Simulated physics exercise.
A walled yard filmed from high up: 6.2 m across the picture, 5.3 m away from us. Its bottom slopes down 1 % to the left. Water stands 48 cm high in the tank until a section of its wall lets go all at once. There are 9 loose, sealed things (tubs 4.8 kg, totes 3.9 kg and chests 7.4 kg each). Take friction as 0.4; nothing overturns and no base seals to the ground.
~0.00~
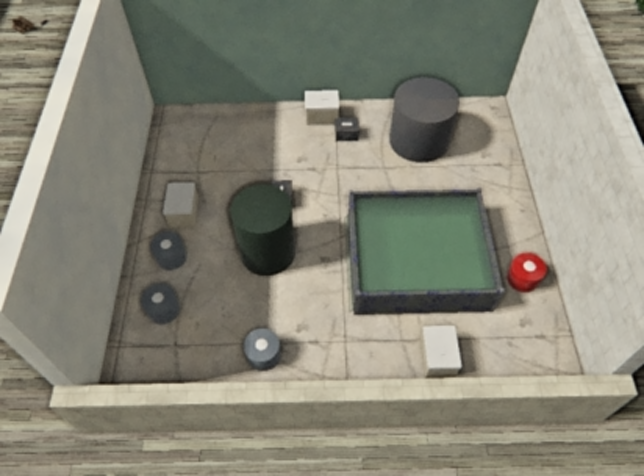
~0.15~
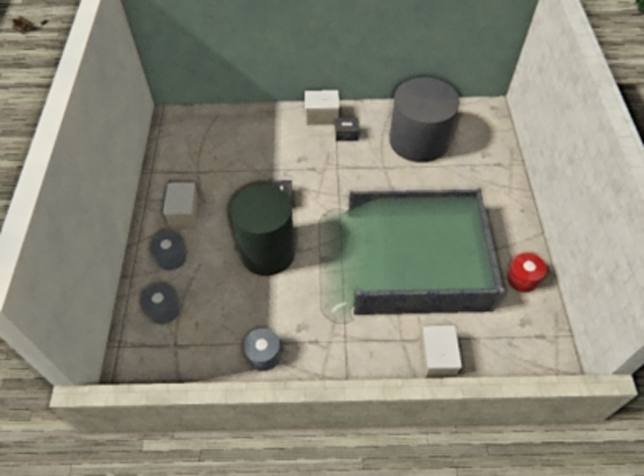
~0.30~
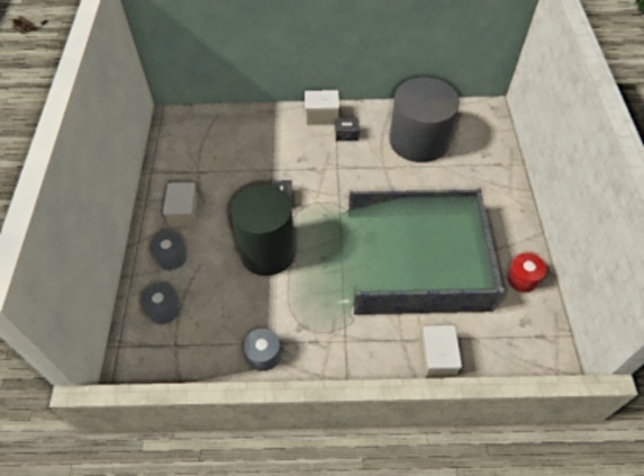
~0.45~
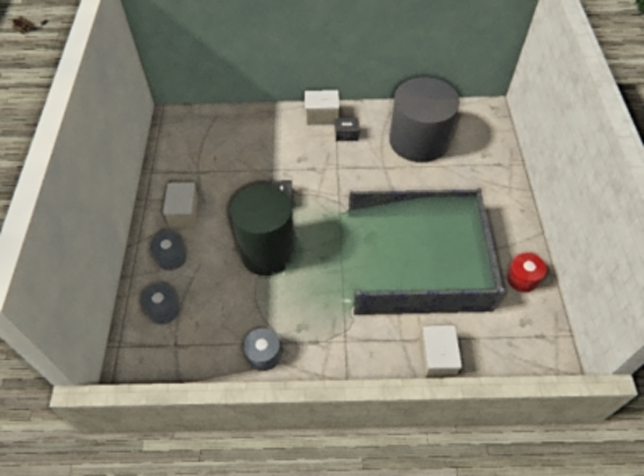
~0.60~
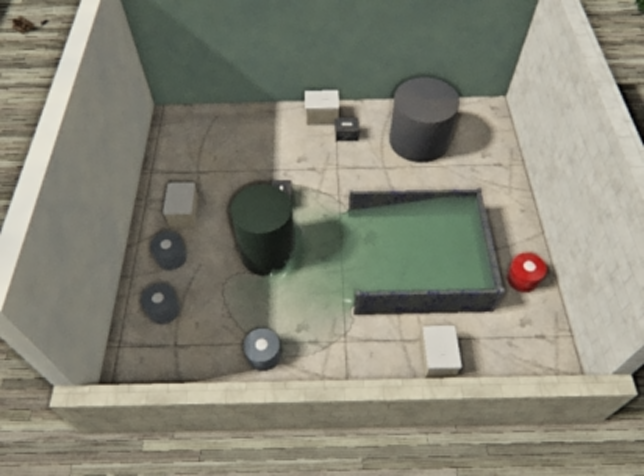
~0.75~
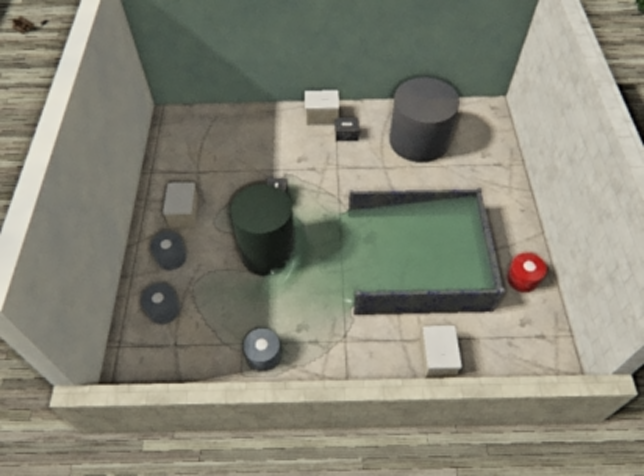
Green water flows out through the open left side of a dark-walled basin in a walled yard, spreading leftward around a dark green cylinder and among grey tubs, while the red tub to the right stays still.
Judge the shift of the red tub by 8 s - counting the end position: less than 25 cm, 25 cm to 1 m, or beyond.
The red tub holds its place.
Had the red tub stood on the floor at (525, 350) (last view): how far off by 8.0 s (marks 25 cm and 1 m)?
It holds its place.
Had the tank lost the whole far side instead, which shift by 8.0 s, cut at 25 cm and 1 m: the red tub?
Then the red tub travels far.
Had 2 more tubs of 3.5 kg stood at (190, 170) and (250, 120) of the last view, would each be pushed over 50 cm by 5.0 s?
In turn: More, over.
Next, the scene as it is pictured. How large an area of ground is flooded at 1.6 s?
Some 15 m2.
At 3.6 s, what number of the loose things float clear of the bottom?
I count 5.
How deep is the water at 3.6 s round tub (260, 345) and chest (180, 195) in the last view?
About 14 and 9 cm.
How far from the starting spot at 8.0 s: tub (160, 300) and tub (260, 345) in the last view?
In that order: 200 cm, 300 cm.
After 1.6 s the red tub is near (530, 266), 0.0 m from its start, aground; 2 afloat.
After 3.6 s the red tub is near (530, 266), 0.0 m from its start, aground; 5 afloat.
After 5.6 s the red tub is near (530, 266), 0.0 m from its start, aground; 5 afloat.
After 8.0 s the red tub is near (530, 266), 0.0 m from its start, aground; 6 afloat.
